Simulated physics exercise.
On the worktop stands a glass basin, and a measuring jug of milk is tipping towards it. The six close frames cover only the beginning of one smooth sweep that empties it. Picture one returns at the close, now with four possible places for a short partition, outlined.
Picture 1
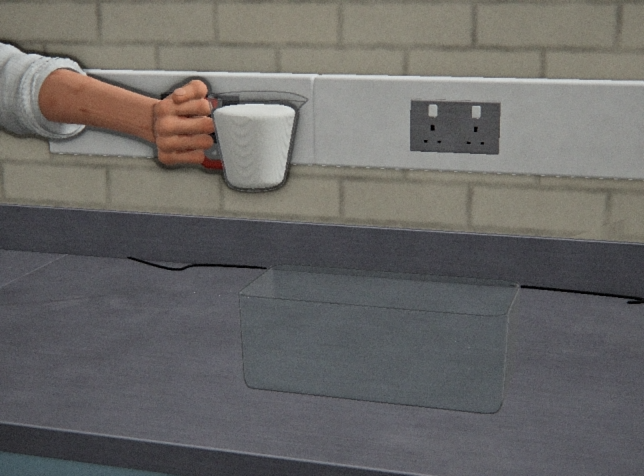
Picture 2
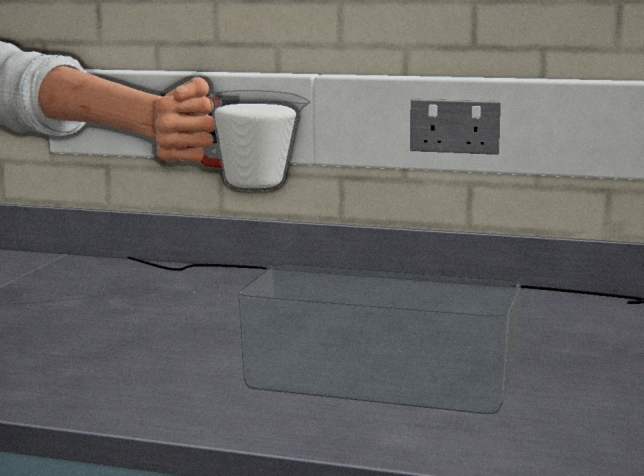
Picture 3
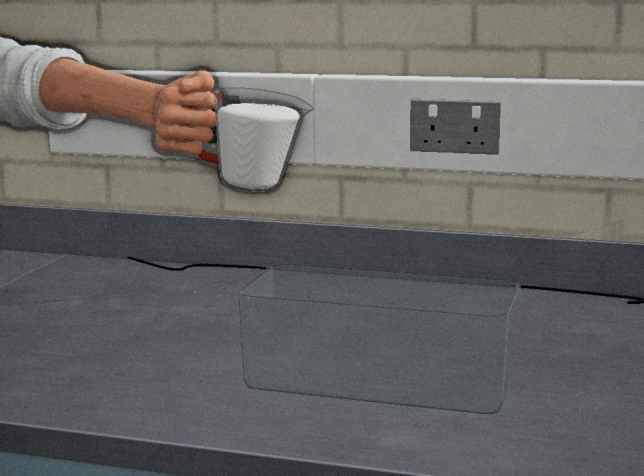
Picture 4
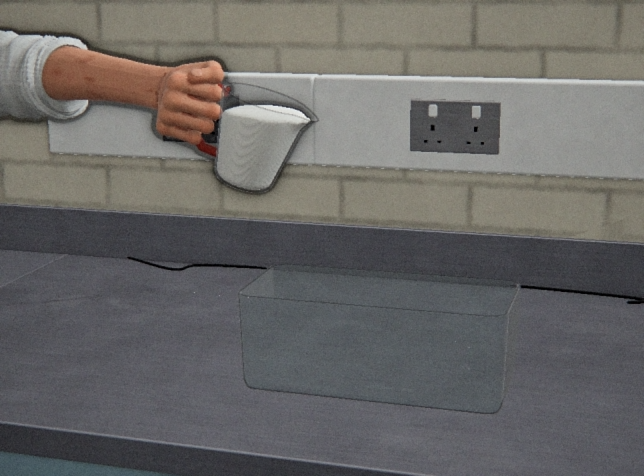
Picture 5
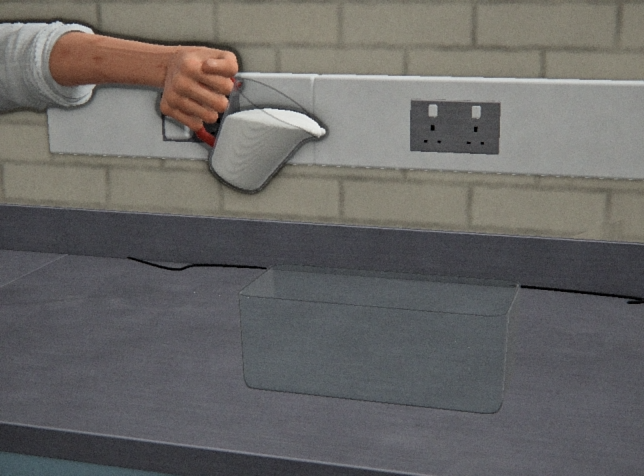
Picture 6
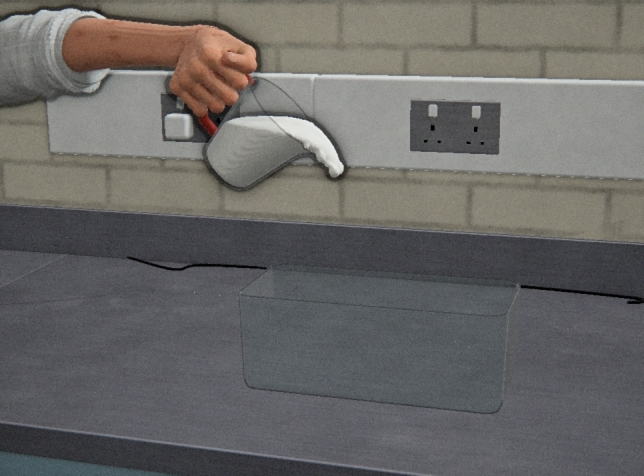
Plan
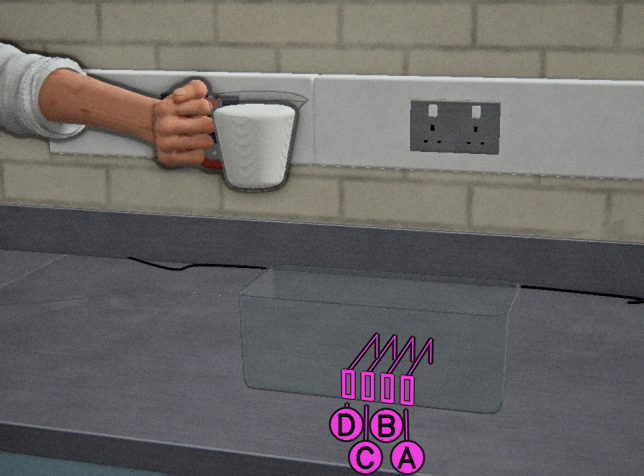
Hand tilting a measuring jug of milk rightward above a clear glass basin on a grey worktop, milk starting over the lip.
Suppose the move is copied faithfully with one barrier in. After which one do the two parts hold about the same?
The answer is place D.
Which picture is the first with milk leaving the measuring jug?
Picture 5.
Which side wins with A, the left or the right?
More ends on the left.
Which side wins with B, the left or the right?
The left one.
On the marked copy, A at (405, 410); B at (386, 408); C at (366, 405); D at (347, 403).
For place A, about 85 % ends left of the wall and 12 % right of it.
For place B, about 86 % ends left of the wall and 10 % right of it; 4 % is lost outside.
For place C, about 74 % ends left of the wall and 20 % right of it; 6 % is lost outside.
For place D, about 53 % ends left of the wall and 44 % right of it; 4 % is lost outside.
